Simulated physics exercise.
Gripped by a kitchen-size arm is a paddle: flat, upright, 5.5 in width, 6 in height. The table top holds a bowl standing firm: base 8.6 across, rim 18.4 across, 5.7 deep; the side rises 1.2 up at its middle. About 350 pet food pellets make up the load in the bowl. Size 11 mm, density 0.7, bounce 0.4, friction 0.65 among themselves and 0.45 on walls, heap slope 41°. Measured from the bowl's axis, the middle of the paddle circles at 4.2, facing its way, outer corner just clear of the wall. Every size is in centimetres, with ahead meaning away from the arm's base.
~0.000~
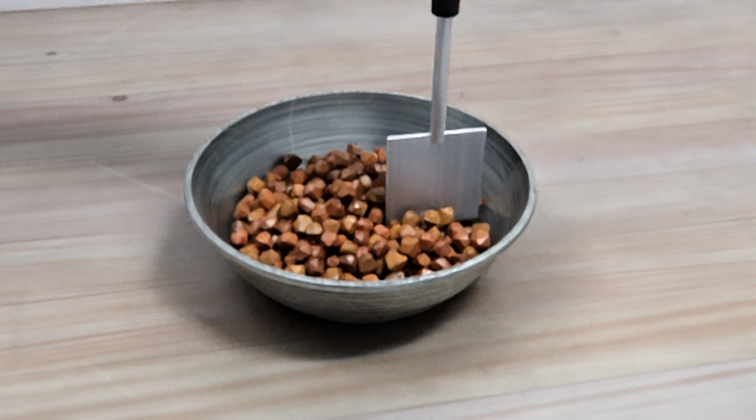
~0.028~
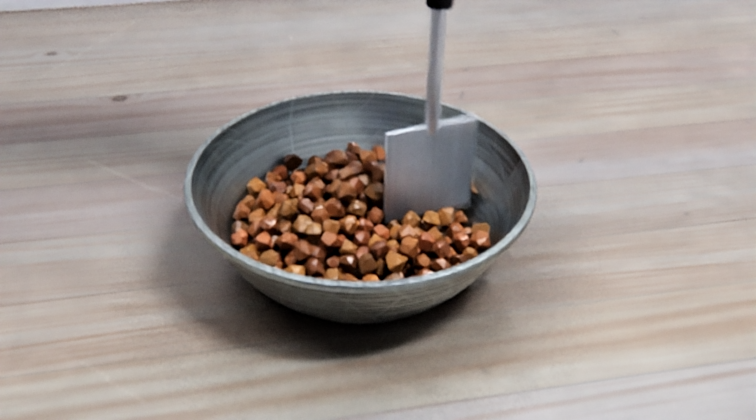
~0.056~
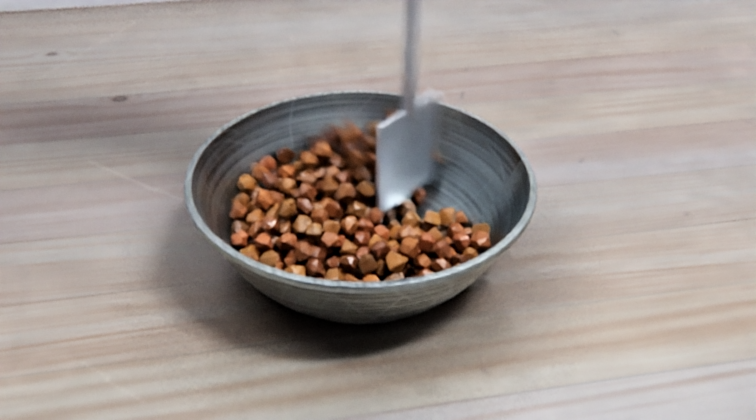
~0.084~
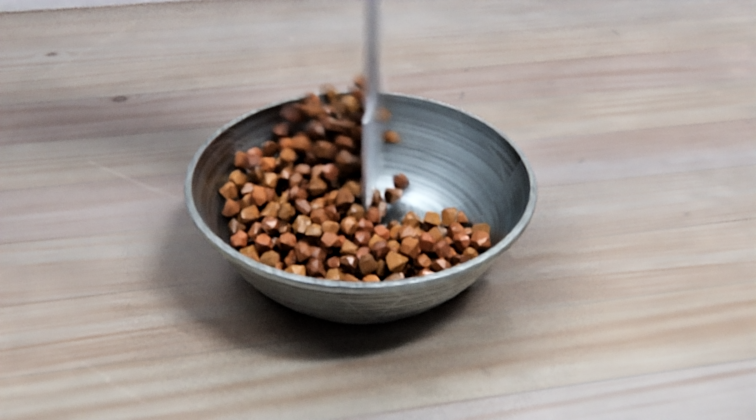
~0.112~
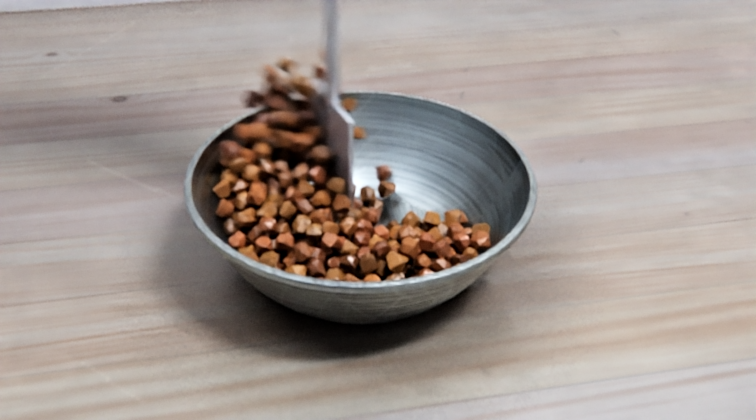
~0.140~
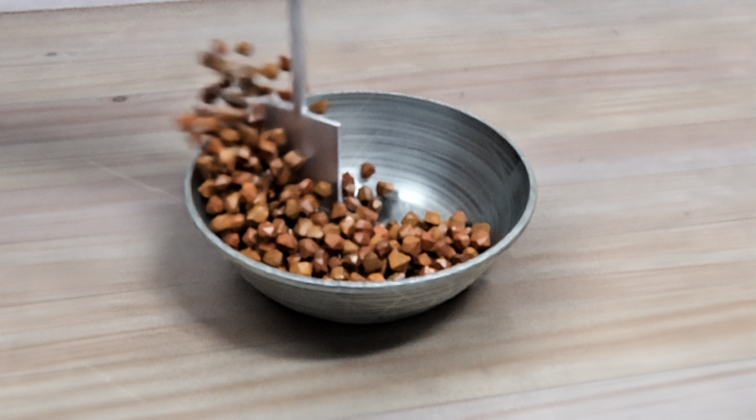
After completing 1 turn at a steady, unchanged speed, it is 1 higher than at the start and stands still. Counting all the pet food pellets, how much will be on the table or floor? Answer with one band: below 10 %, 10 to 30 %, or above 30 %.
Above 30 %.
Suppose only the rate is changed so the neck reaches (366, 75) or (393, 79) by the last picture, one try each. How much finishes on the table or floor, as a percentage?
About 25 % for one try and about 15 % for the other, in order.
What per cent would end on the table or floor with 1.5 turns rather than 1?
Close to 55 in a hundred.
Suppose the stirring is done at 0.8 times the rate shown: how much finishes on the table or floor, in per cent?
I'd put it near 35 %.
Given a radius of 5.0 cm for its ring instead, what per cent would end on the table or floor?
That would come to roughly 15 percent.
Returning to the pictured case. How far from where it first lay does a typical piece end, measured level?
Roughly 10 cm.
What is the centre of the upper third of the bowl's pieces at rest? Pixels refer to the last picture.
Roughly pixel (379, 181).
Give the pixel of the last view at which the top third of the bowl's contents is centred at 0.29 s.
Roughly pixel (453, 232).
By 0.21 s, 215° round, highest piece 12 above the table; 296 in the bowl, 58 in flight or on the tool.
By 0.29 s, 297° round, highest piece 14 above the table; 254 in the bowl, 23 on the table or floor, 77 in flight or on the tool.
By 0.52 s, 0° round, highest piece 5 above the table; 213 in the bowl, 141 on the table or floor.
By 1.22 s, 0° round, highest piece 5 above the table; 213 in the bowl, 141 on the table or floor.
Final count, 213 in the bowl, 141 on the table or floor. That is 40 % on the table or floor.
